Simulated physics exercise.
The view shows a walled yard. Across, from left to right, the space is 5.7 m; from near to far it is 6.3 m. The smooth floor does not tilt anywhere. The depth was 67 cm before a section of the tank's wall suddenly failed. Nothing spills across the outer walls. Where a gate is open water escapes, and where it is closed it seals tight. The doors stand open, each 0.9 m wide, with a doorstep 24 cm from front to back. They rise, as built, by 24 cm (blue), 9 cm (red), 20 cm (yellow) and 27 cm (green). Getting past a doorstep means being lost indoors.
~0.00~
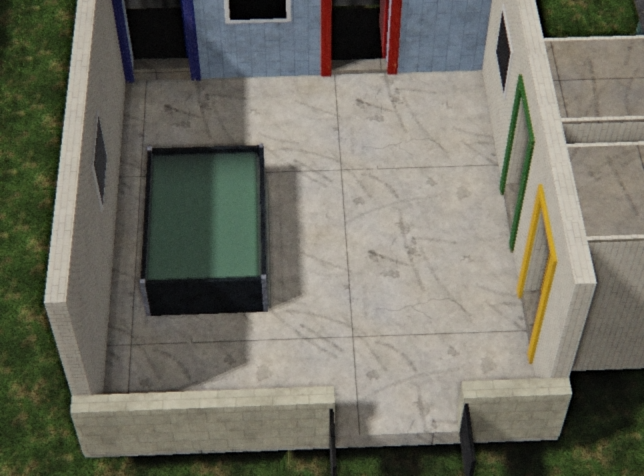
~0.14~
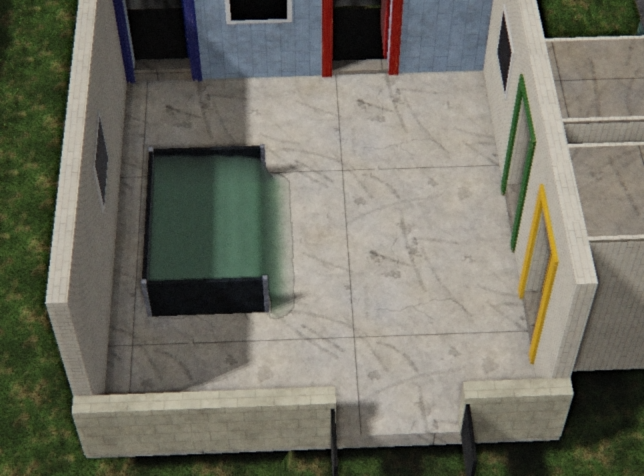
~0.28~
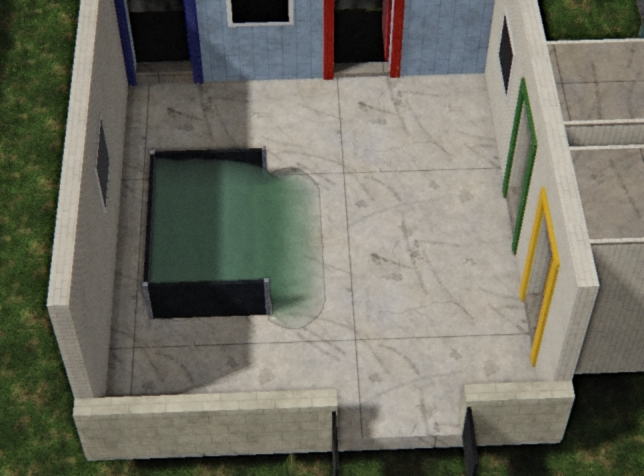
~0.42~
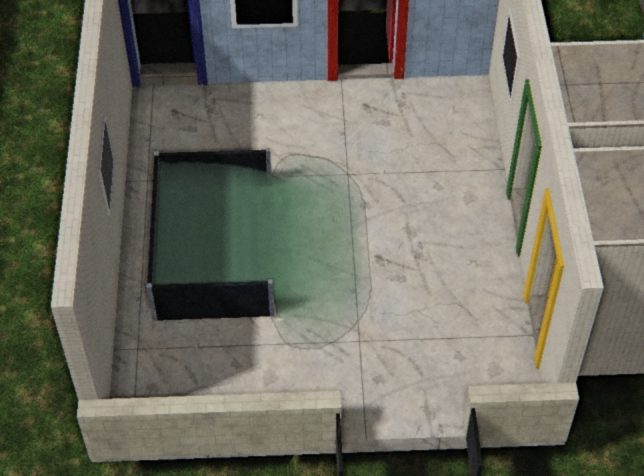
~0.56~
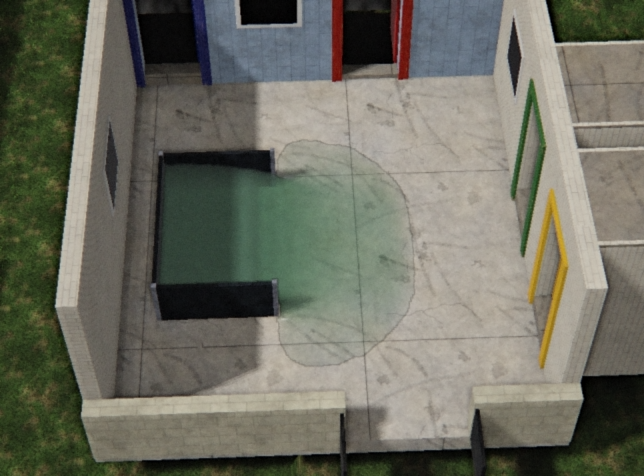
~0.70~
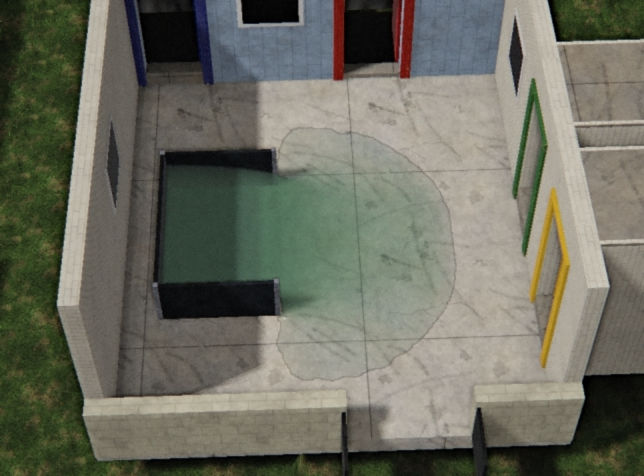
Green water sits level in a dark-walled tank in a walled yard, then starts to pour out through the tank's open right side. It spreads across the pale floor in a widening rounded sheet, reaching past the middle of the yard, while the blue, red, green and yellow doorways remain dry.
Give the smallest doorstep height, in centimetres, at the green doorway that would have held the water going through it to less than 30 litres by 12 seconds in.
The smallest height is about 27.5 cm.
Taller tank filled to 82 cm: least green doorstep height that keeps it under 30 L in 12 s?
I'd say close to 35 cm.
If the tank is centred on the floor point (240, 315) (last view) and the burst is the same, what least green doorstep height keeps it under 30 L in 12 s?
Close to 18 cm would do it.
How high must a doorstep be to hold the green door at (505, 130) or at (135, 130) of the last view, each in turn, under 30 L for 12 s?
In turn: Roughly 13.5 cm, roughly 9.0 cm.
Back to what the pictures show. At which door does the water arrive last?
Blue.
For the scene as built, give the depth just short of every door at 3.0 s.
Blue door 0 cm, red door 5 cm, yellow door 19 cm, green door 21 cm.
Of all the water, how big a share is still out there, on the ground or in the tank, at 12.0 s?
Something like 84 per cent of it remains.
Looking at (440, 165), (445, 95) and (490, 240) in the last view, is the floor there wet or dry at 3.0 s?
First wet through, second wet through, third wet through.
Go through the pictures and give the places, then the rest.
Still water, 67 cm deep, in the tank at (205, 215); the green door at (516, 174) is dry, in the first frame.
The front is at (286, 307), 0.3 m from the gap at (263, 232); 0.6 m2 of floor is wet, 67 cm left at the back, in the second frame.
Water pours out at (264, 237) and has run 0.7 m, to (318, 305); about 12 cm deep outside, 66 cm at the back, in the third frame.
The gap is at (268, 240), the front 1.3 m out at (364, 291); the back of the tank holds 58 cm, in the fourth frame.
The front is at (408, 266), 1.9 m from the gap at (273, 240); 5.8 m2 of floor is wet, 58 cm left at the back, in the fifth frame.
The front is at (449, 271), 2.5 m from the gap at (274, 239); 8.0 m2 of floor is wet, 54 cm left at the back; 1.1 m in a straight line remain to the green door at (529, 178), in the sixth frame.
After 1.4 s water covers 50 % of the floor, deepest (36 cm) near (516, 241); 34 cm at the green door, 2 litres in over its 27 cm doorstep.
After 3.0 s water covers 55 % of the floor, deepest (32 cm) near (490, 81); 21 cm at the green door, 31 litres in over its 27 cm doorstep.
After 12.0 s water covers 95 % of the floor, deepest (10 cm) near (122, 327); 3 cm at the green door, 31 litres in over its 27 cm doorstep.
At the green door as built, the water arrived by 1.0 s and peaked near 37 cm at 1.6 s.
With a doorstep of 23.5 cm, 60 litres would have come in within the 12 s; with 31.5 cm, 9 litres. So under 30 litres takes about 27.5 cm.
